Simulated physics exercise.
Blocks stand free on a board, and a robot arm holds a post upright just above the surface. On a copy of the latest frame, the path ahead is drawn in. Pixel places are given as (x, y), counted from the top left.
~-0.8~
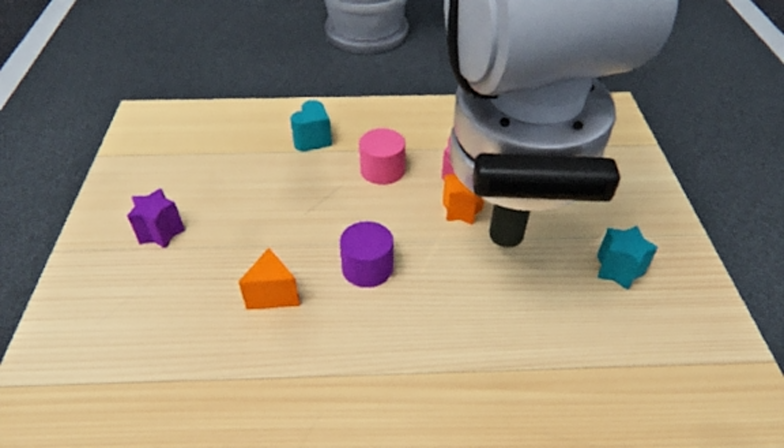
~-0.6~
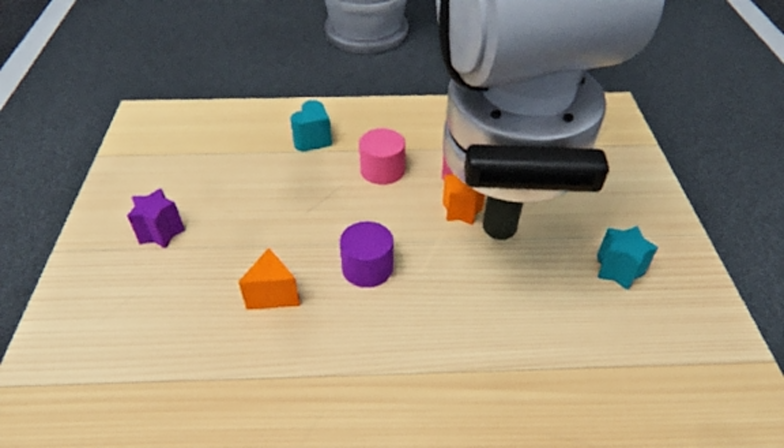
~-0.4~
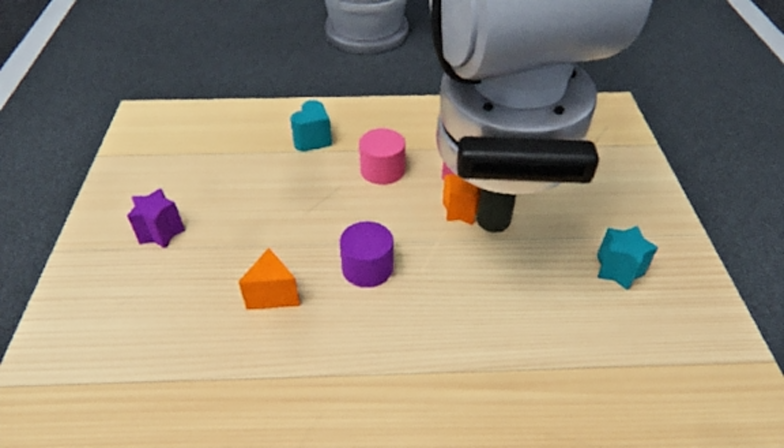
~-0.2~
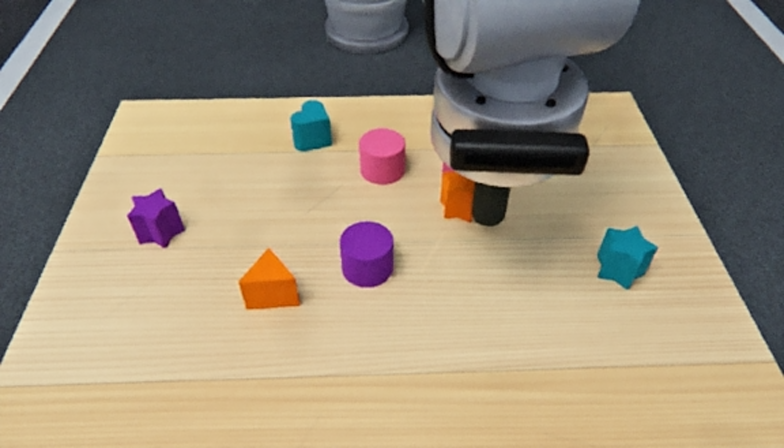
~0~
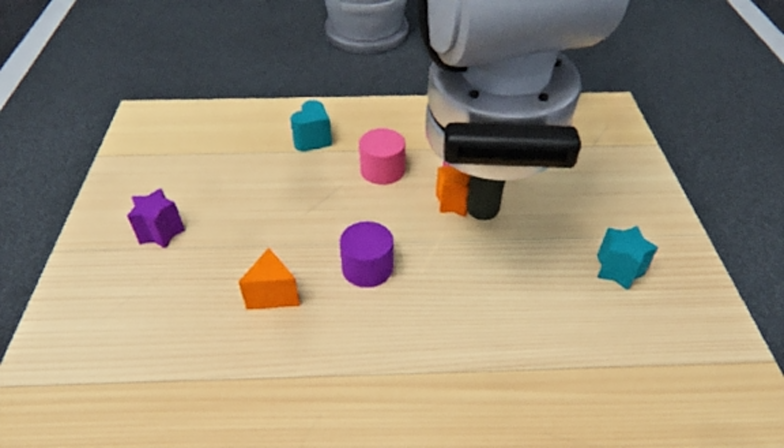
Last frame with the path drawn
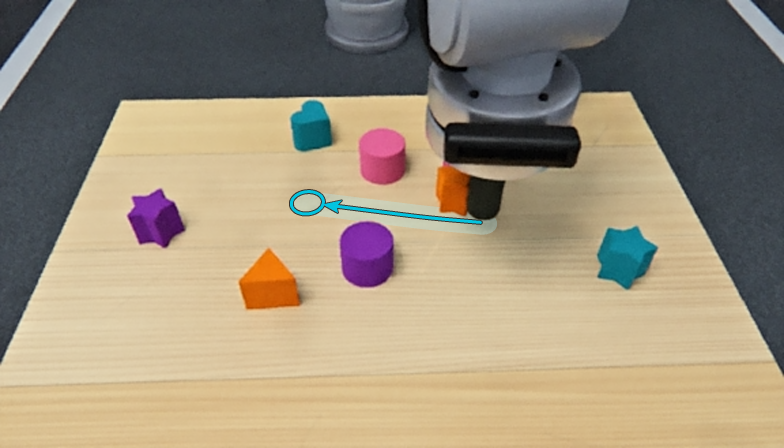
A robot arm moves its black post left and slightly nudges the orange star block.
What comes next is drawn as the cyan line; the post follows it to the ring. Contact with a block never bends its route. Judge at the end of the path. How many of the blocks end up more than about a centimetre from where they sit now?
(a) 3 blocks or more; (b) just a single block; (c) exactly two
That would be b.
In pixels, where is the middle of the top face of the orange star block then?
Top centre: (438, 167).
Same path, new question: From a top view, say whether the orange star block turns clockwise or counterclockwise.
Short answer: Clockwise.
Path on the board, from (480, 222) to (307, 203).
One third of the way, post at (422, 205); orange star block at (438, 167), turned 75° clockwise.
Two thirds of the way, post at (363, 197); orange star block at (438, 167), turned 80° clockwise.
At the end, post at (306, 190); pink cylinder in place; orange star block at (438, 167), turned 80° clockwise.
